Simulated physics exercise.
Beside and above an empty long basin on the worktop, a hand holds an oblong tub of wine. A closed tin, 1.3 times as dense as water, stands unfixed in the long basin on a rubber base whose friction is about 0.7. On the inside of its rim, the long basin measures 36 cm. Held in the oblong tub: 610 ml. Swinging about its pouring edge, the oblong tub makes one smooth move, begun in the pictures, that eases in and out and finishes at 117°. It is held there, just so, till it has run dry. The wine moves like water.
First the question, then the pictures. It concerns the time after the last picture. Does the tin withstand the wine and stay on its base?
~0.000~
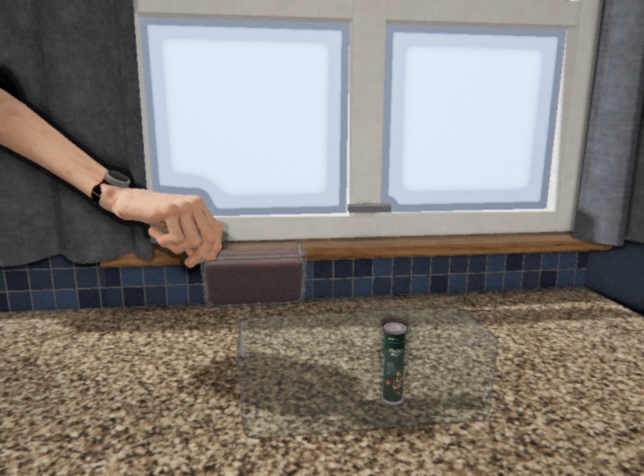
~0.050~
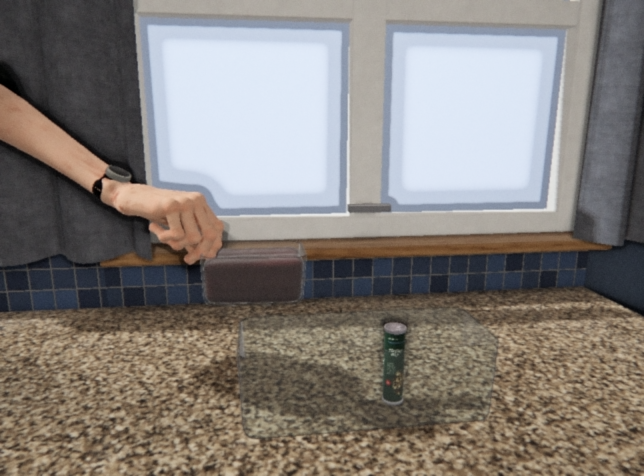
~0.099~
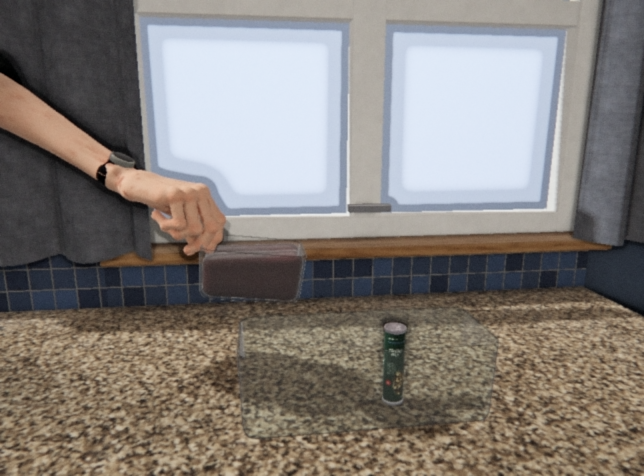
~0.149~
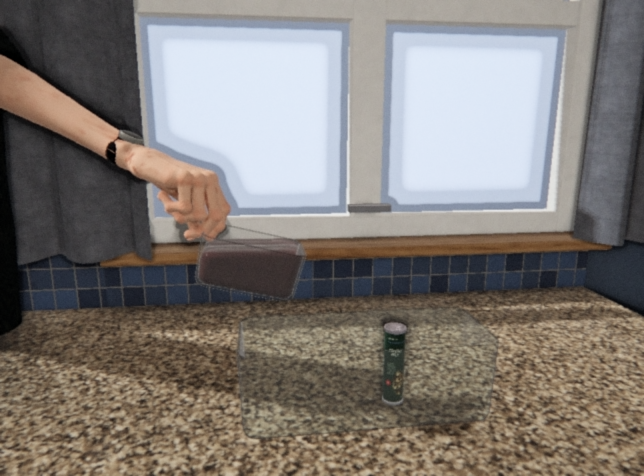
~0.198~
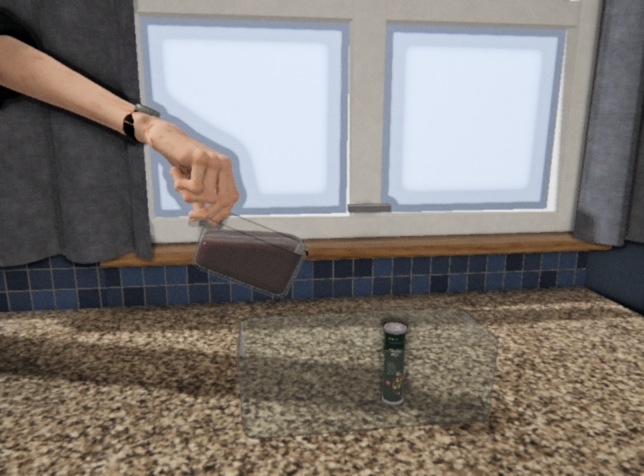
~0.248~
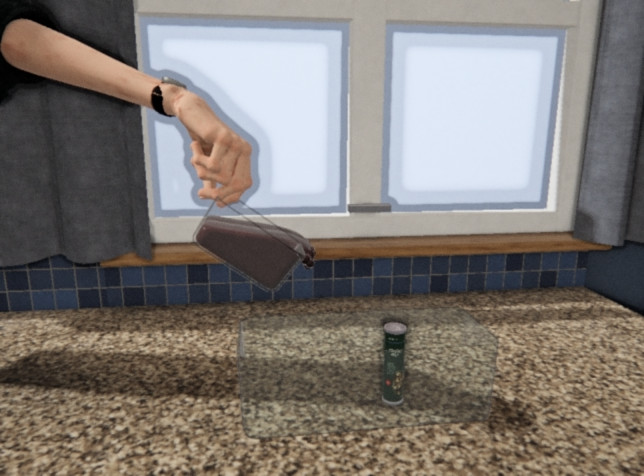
No, it is knocked over.
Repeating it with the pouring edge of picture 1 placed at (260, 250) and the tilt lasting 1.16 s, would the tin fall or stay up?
Result: Tin upright.
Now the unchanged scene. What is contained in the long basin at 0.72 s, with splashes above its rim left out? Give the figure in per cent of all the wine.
Value: Approx. 94 %.
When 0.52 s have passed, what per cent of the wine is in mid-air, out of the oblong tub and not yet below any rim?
Roughly 60 %.
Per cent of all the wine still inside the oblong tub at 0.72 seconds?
Share remaining: Approx. 0 %.
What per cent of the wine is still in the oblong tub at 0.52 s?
Portion remaining: Approx. 18 per cent.
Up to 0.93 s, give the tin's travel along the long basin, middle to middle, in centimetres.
Close to 7 cm.
By 0.52 s the tilt is 105° and 18 per cent is still to pour; the tin stands where it began.
By 0.72 s the tilt is 117° and 0 per cent is still to pour; the tin leans 26°.
By 0.93 s the tilt is 117° and 0 per cent is still to pour; the tin lies on its side.
By 1.16 s the tilt is 117° and 0 per cent is still to pour; the tin lies on its side.
At rest the tin lies on its side.
